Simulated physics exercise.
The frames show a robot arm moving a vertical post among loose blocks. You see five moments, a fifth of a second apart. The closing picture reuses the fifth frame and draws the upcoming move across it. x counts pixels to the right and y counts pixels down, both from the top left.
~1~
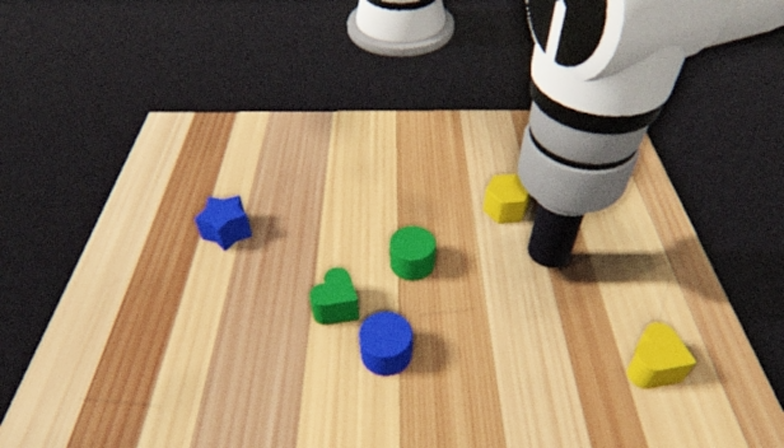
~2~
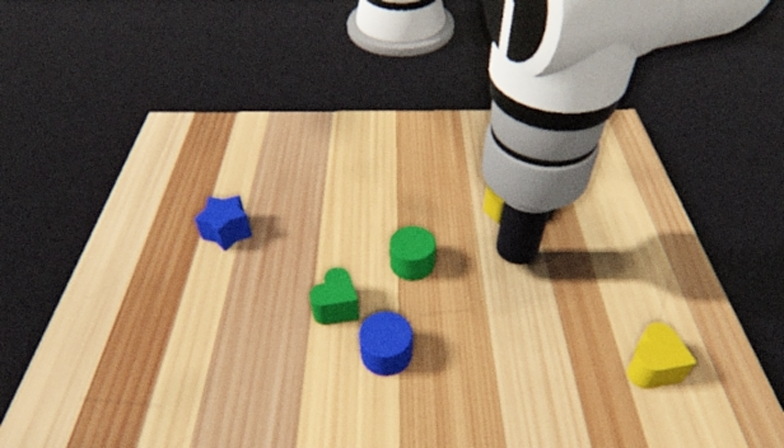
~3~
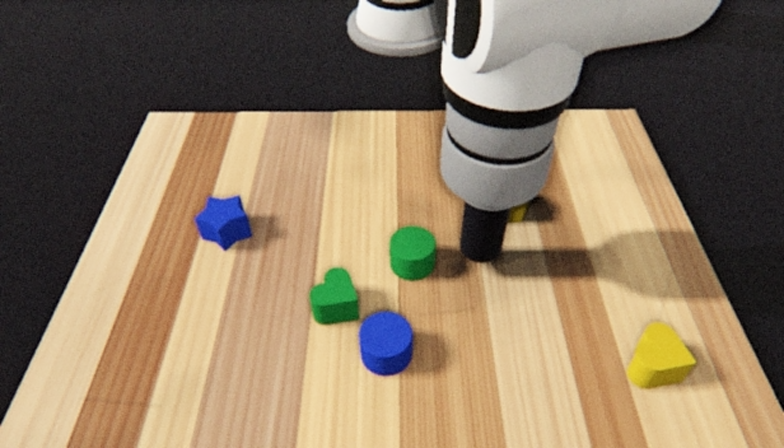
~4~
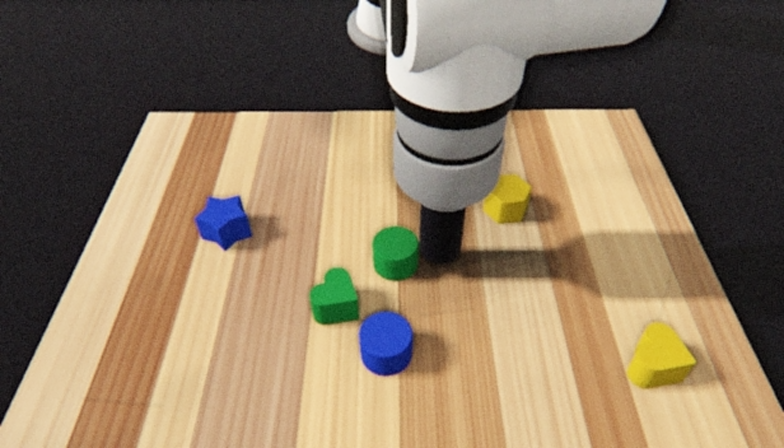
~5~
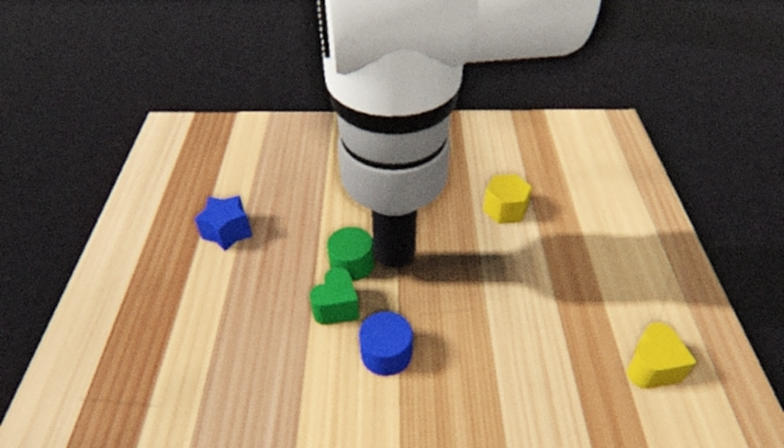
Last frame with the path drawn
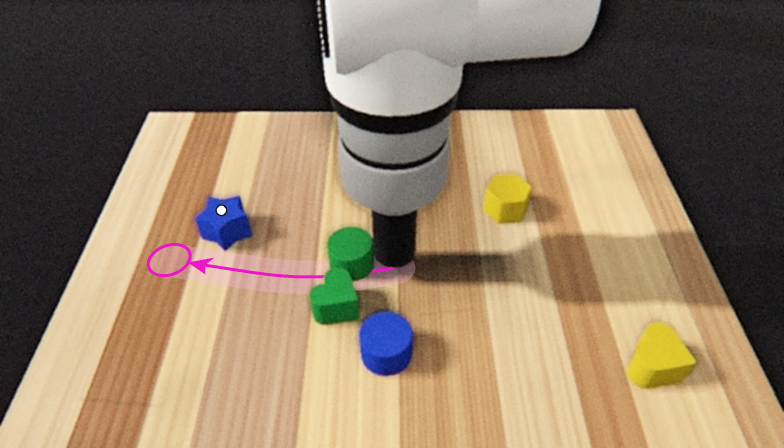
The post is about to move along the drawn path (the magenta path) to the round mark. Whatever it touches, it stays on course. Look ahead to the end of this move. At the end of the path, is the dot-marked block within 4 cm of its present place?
Yes, I think so.
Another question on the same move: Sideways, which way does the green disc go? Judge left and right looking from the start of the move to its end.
Off to the right side.
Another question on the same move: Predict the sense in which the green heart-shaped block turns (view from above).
It spins anti-clockwise.
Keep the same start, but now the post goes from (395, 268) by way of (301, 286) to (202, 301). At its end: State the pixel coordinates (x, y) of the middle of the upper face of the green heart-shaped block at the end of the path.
Its top centre lands on (310, 297).
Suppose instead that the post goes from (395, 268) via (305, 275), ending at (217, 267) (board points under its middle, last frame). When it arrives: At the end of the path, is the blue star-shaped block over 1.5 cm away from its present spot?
It seems so.
The drawn path runs from (395, 268) through (279, 276) to (169, 260); the dot is on the blue star-shaped block.
The first path, step by step. One third of the way, post at (314, 262); green heart-shaped block at (321, 292), turned 40° anticlockwise; green disc at (279, 236).
Two thirds of the way, post at (236, 256); blue star-shaped block at (211, 199); green heart-shaped block at (321, 292), turned 40° anticlockwise; green disc at (238, 217).
At the end, post at (163, 245); blue star-shaped block at (209, 197); green heart-shaped block at (321, 292), turned 40° anticlockwise; green disc at (235, 215); blue disc not moved.
